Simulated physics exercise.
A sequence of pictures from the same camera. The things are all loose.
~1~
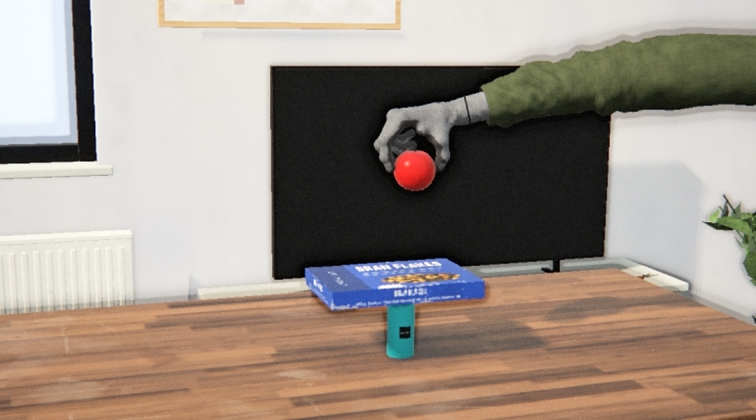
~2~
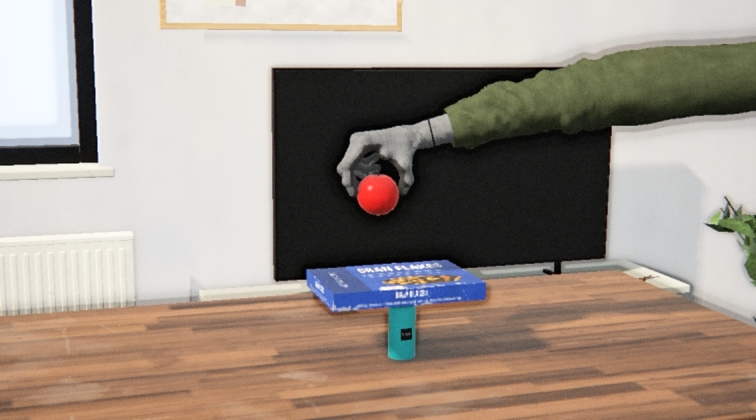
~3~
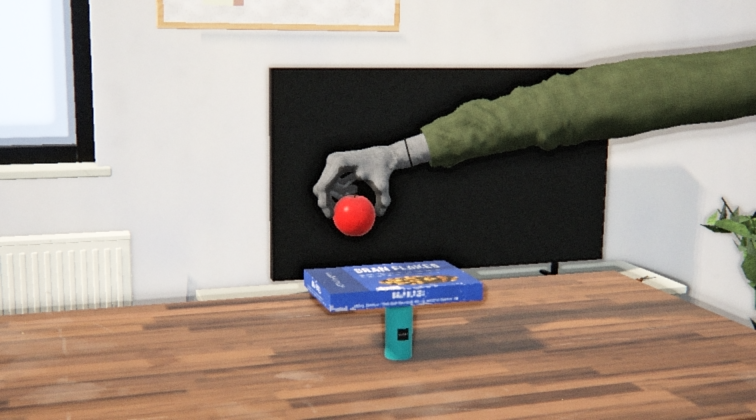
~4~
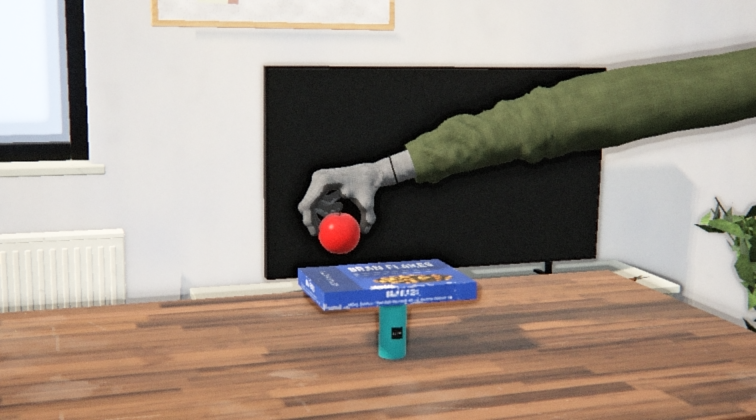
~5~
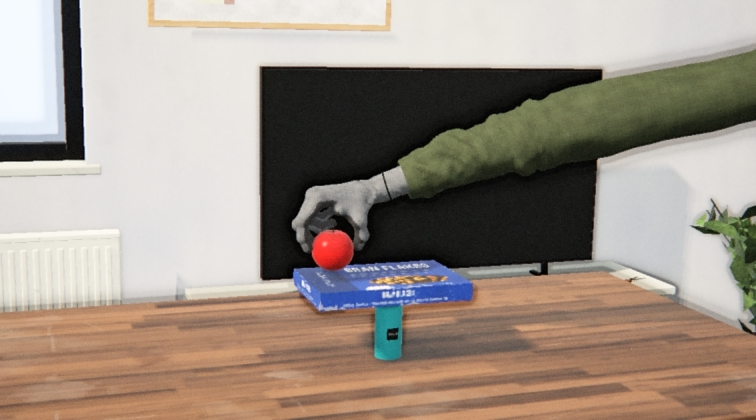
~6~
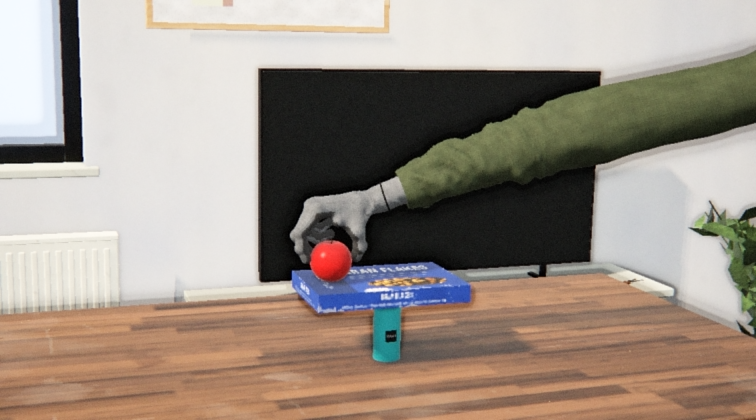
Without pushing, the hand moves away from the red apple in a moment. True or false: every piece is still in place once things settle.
False.
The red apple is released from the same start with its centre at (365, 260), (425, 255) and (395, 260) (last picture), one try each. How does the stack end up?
So, first it tips over, next it stays steady, and last it stays steady.
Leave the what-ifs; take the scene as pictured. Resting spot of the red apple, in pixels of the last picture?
The object ends up somewhere around (298, 347).
Then, 0.50 s on from there, red apple now fallen; blue packet turned 70° from how it was put.
Then, 0.90 s on from there, blue packet now fallen; turquoise shaker turned 73° from how it was put.
In the end, fallen, turquoise shaker, red apple and blue packet. At the end, from the last picture's camera, red apple near (298, 347). The stack gives way.
